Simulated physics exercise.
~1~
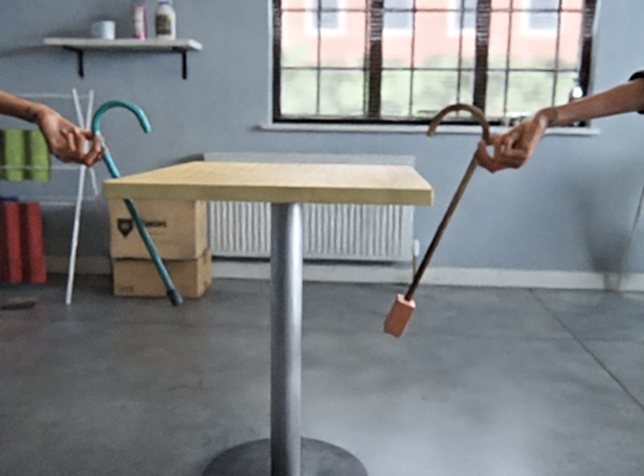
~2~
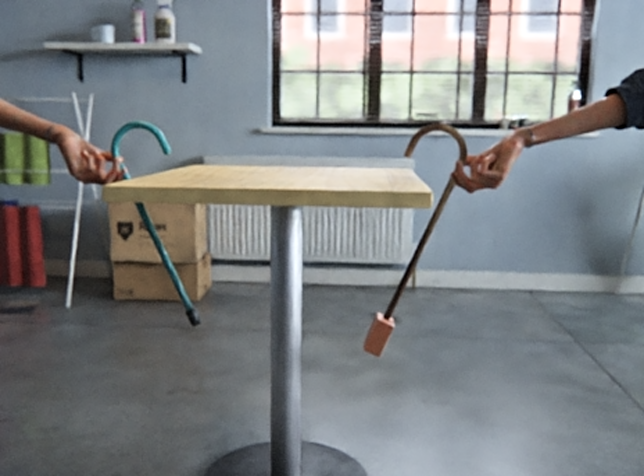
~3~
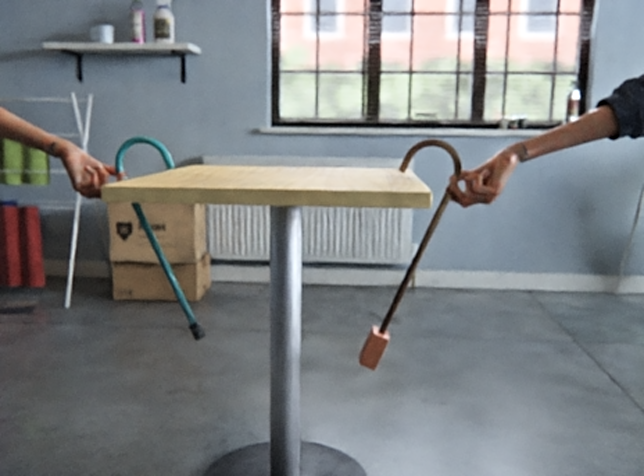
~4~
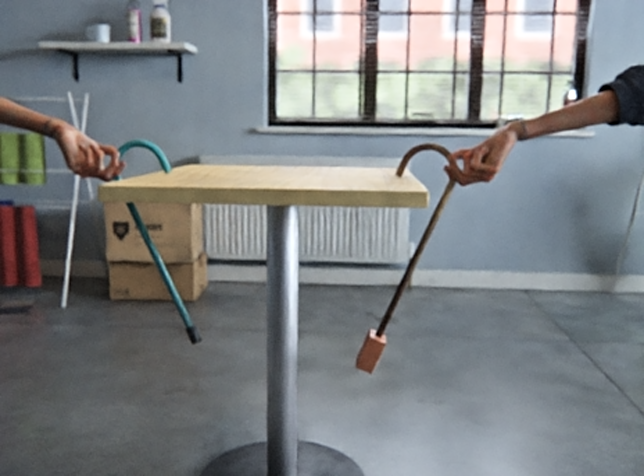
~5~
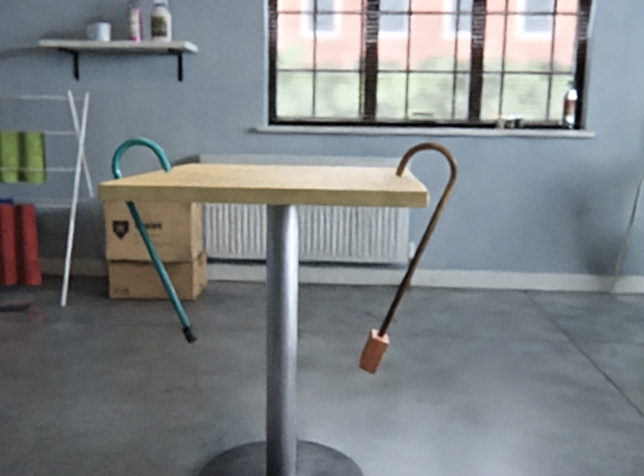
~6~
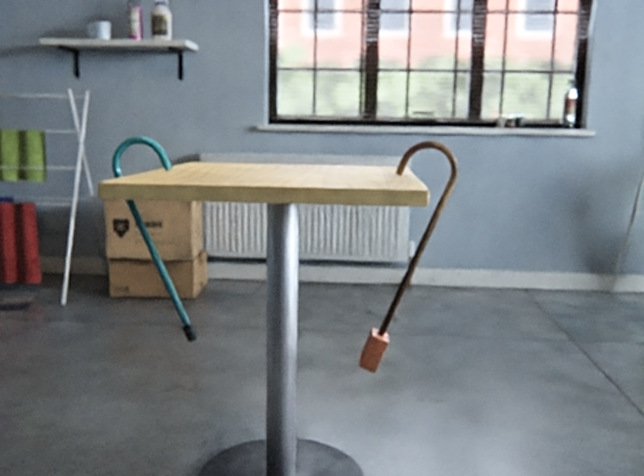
Two hands hook a turquoise cane and a brown-handled object on a table, leaving both hanging.
